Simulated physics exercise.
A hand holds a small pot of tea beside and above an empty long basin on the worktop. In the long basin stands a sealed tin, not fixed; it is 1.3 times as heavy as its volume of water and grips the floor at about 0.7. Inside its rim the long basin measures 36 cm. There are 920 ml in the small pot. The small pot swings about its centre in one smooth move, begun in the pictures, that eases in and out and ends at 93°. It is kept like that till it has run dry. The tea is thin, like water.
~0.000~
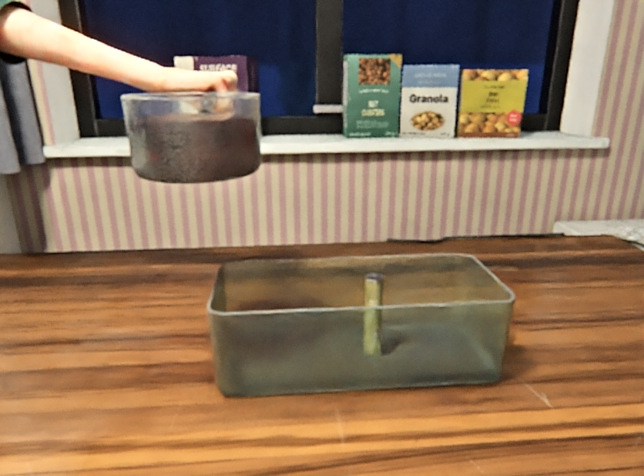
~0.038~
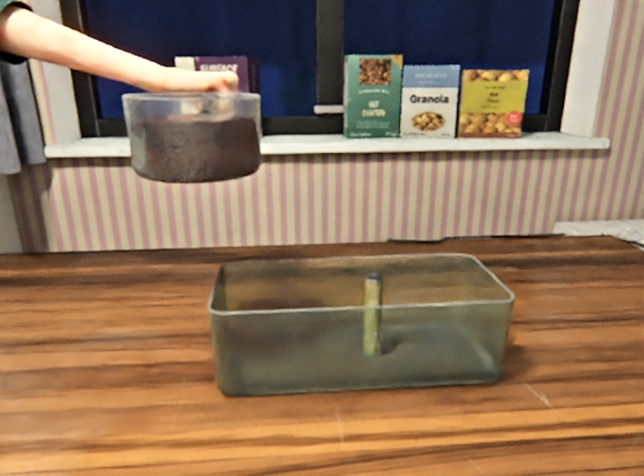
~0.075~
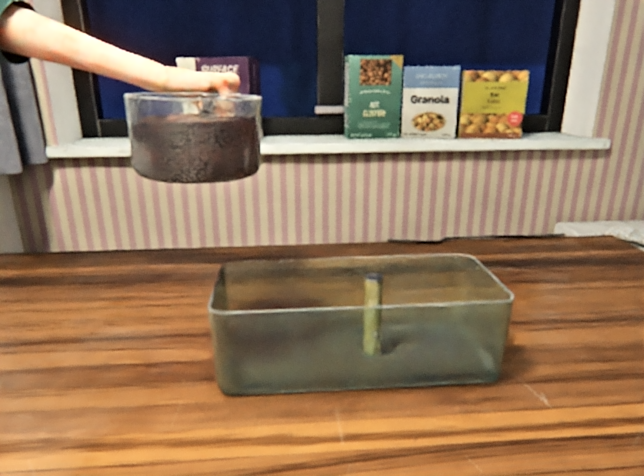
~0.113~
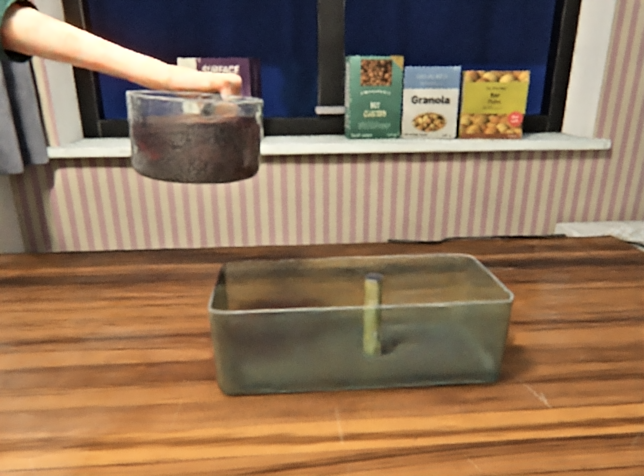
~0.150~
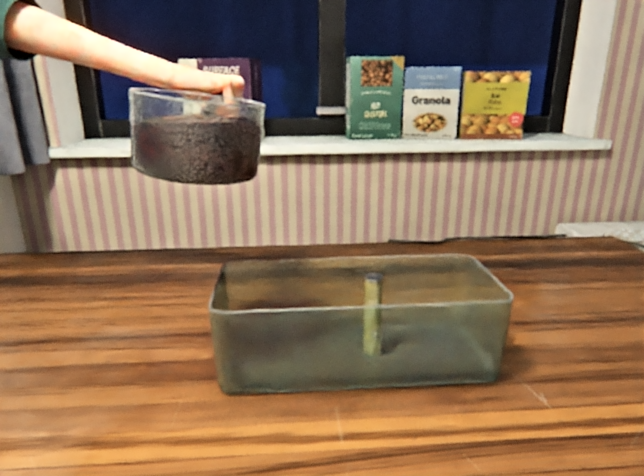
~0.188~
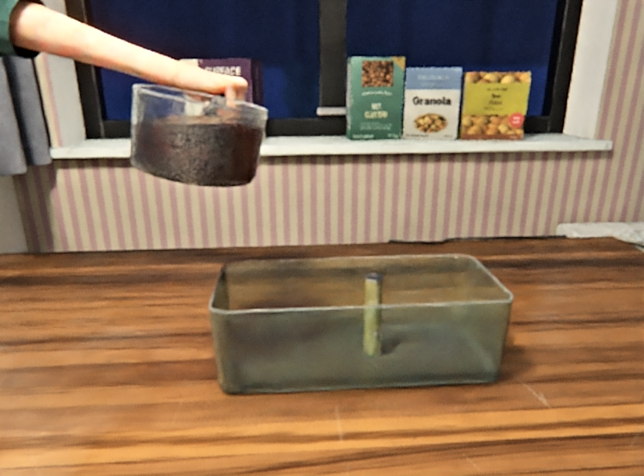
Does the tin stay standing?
The tin remains upright.
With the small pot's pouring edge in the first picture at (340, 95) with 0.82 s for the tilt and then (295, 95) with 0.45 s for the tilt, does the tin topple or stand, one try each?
First it topples; then it falls.
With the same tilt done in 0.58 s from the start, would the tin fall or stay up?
Then it keeps standing.
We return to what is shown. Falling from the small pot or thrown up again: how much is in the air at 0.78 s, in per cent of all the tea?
About 26 per cent.
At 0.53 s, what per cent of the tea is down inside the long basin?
Some 1 per cent.
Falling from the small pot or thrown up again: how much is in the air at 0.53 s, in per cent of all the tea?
About 28 per cent.
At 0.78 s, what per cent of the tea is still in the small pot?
Some 22 per cent.
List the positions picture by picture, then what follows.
In the first frame, tilt 0°; pouring edge (259, 97); surface from (133, 119) to (257, 118); the long basin's rim runs from (215, 286) to (492, 276); the tin's top is at (374, 280).
In the second frame, tilt 0°; pouring edge (259, 98); surface from (134, 120) to (258, 118).
In the third frame, tilt 2°; pouring edge (260, 100); surface from (135, 120) to (258, 119).
In the fourth frame, tilt 4°; pouring edge (262, 103); surface from (136, 120) to (259, 120).
In the fifth frame, tilt 7°; pouring edge (264, 107); surface from (137, 120) to (260, 121).
In the sixth frame, tilt 12°; pouring edge (266, 113); surface from (139, 120) to (263, 123).
By 0.53 s the tilt is 67° and 72 per cent is still to pour; the tin stands where it began.
By 0.78 s the tilt is 92° and 22 per cent is still to pour; the tin stands where it began.
By 1.04 s the tilt is 93° and 6 per cent is still to pour; the tin stands where it began.
By 1.32 s the tilt is 93° and 2 per cent is still to pour; the tin stands where it began.
At rest the tin stands where it began.
